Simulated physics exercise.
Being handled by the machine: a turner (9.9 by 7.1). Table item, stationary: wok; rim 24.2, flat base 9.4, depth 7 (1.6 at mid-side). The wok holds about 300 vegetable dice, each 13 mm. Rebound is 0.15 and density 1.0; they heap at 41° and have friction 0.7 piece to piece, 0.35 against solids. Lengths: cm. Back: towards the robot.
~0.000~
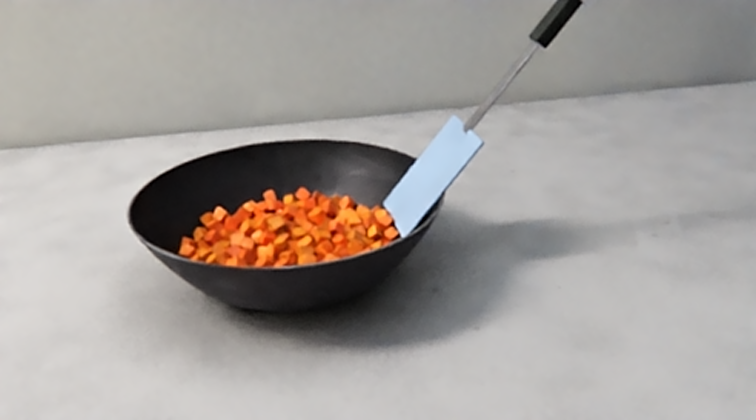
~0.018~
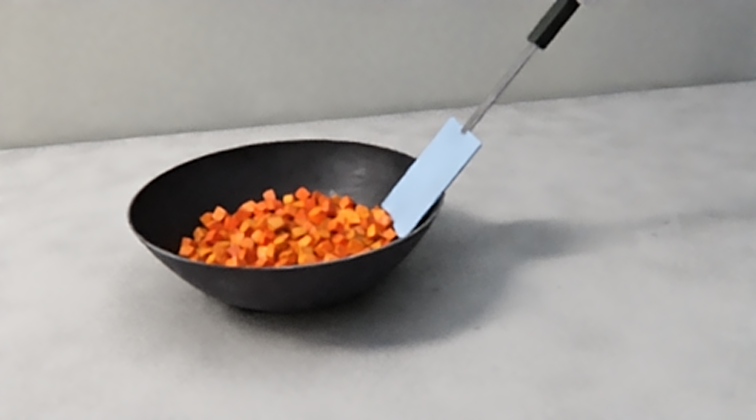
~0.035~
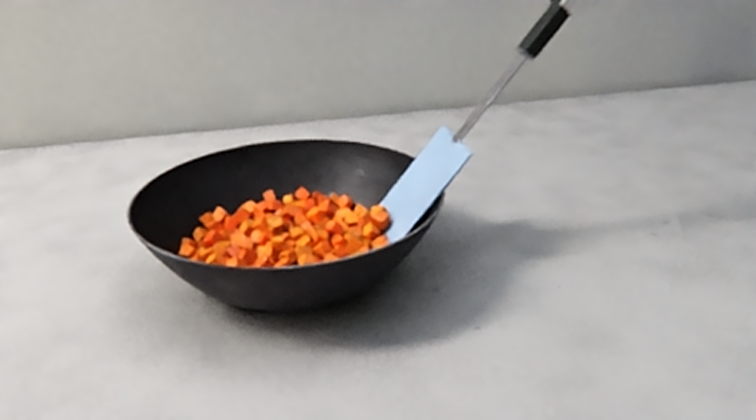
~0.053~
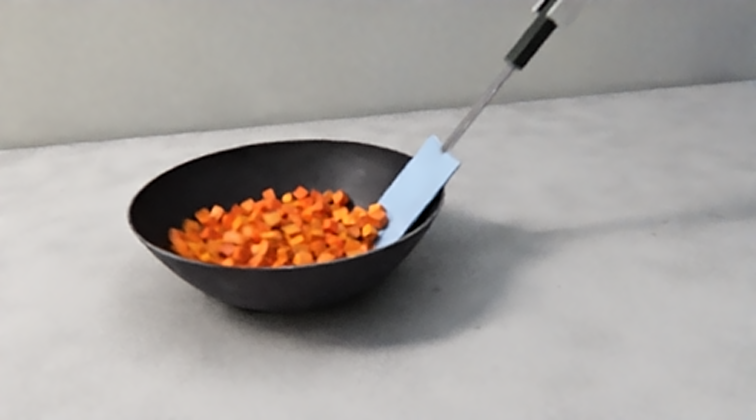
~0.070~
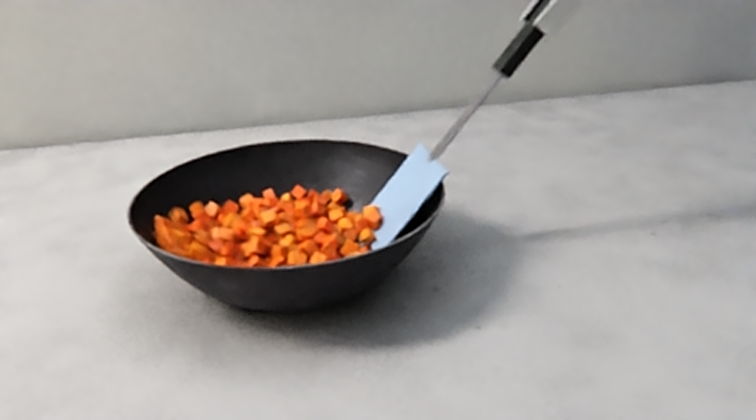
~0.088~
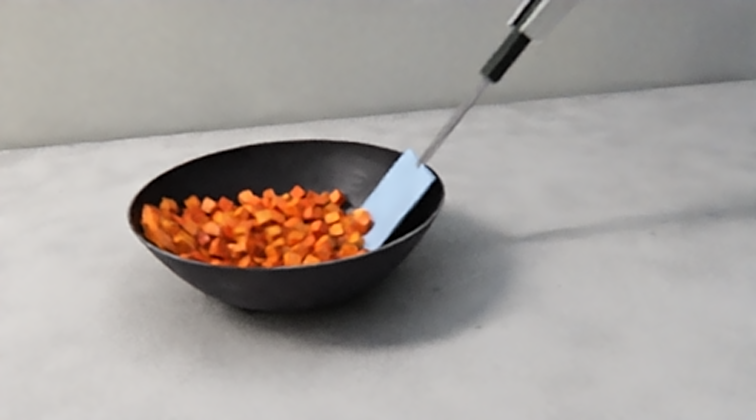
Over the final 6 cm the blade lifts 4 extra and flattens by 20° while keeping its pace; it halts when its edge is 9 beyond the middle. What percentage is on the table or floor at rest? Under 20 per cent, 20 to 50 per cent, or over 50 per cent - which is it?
It is 20 to 50 per cent.
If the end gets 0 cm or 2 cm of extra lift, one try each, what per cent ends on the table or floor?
I'd put it near 30 in a hundred, then near 40 in a hundred.
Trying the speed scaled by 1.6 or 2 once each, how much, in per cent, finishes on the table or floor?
55 and 50 %.
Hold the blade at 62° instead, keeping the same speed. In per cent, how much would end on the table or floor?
In that case around 50 per cent.
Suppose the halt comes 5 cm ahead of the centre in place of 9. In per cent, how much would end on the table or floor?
Then the share is near 5 in a hundred.
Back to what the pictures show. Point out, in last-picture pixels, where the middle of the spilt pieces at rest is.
Roughly at (38, 308) in the final view.
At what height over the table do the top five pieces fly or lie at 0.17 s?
8 cm.
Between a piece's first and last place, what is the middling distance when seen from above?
It comes to some 8 cm.
After 0.17 s, sloping 50°, highest piece 9 above the table; 296 in the wok, 4 on the blade or in flight.
After 0.26 s, sloping 42°, highest piece 9 above the table; 289 in the wok, 1 on the table or floor, 10 on the blade or in flight.
After 0.50 s, sloping 30°, highest piece 10 above the table; 178 in the wok, 66 on the table or floor, 56 on the blade or in flight.
After 1.55 s, sloping 30°, highest piece 6 above the table; 178 in the wok, 122 on the table or floor.
In the end, 178 in the wok, 122 on the table or floor. That is 41 % on the table or floor.
